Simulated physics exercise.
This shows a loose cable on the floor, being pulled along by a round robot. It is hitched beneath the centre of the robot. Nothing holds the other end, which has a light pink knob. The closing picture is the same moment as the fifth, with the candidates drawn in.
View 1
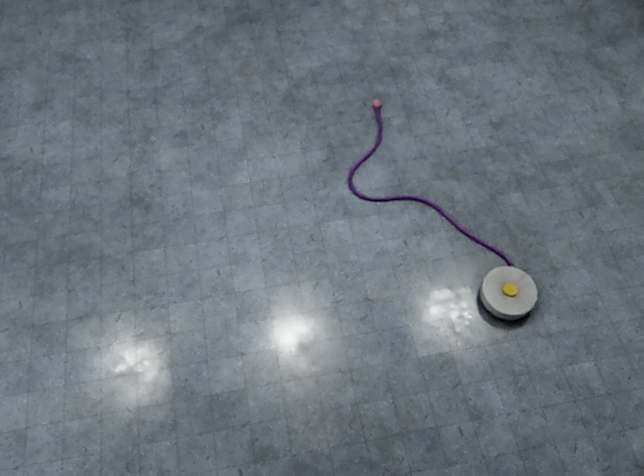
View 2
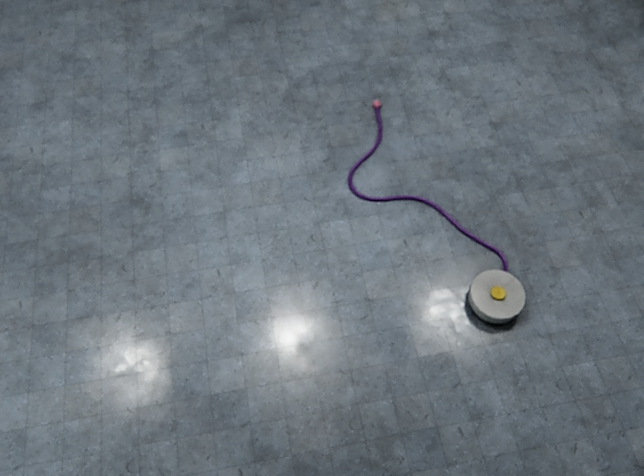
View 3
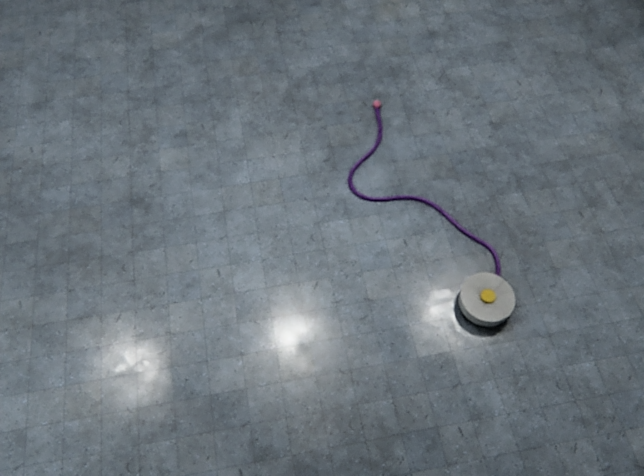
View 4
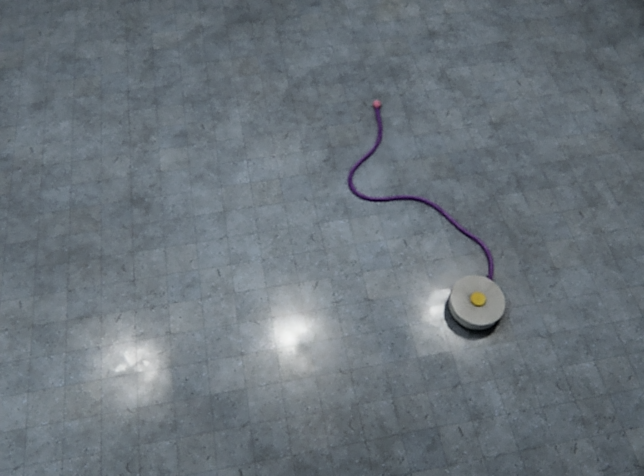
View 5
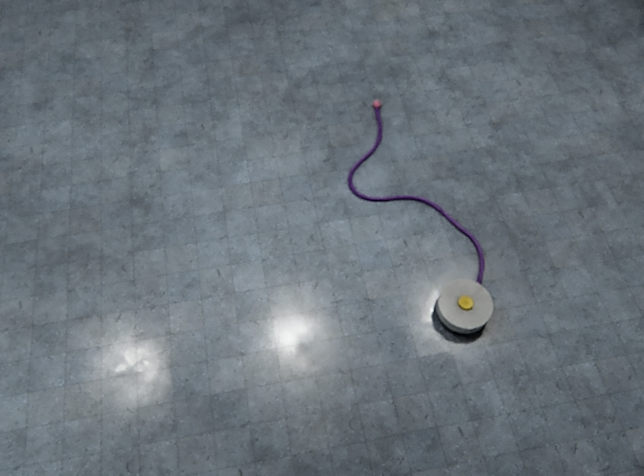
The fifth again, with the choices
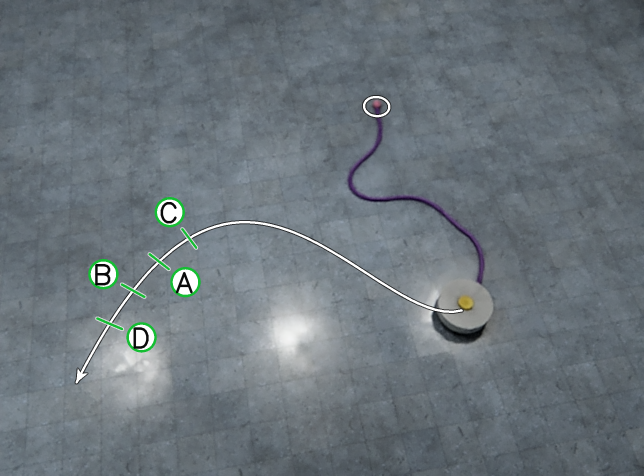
Round pale robot with a yellow centre sliding slowly left across a grey tiled floor, drawing the near end of a purple cable.
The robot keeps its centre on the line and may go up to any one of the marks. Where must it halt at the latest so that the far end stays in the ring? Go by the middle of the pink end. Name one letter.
Stop at B.
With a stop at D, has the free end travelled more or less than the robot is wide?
Less.
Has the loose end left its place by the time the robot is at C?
No.
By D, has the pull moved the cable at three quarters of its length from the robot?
By then, yes.
On the marked copy, A at (159, 262); B at (133, 291); C at (189, 238); D at (110, 324); the ring at (377, 106); the route from (462, 310) via (248, 222) to (77, 382).
With B. Early on, robot (342, 253), middle of the cable (394, 199), free end (377, 104).
Further on, robot (221, 220), middle of the cable (393, 203), free end (377, 104).
At the end, robot (131, 287), middle of the cable (299, 211), free end (377, 106); the free end is still in its ring.
As for the rest, A is safe but short; C is safe but short; D drags the free end to (376, 122).
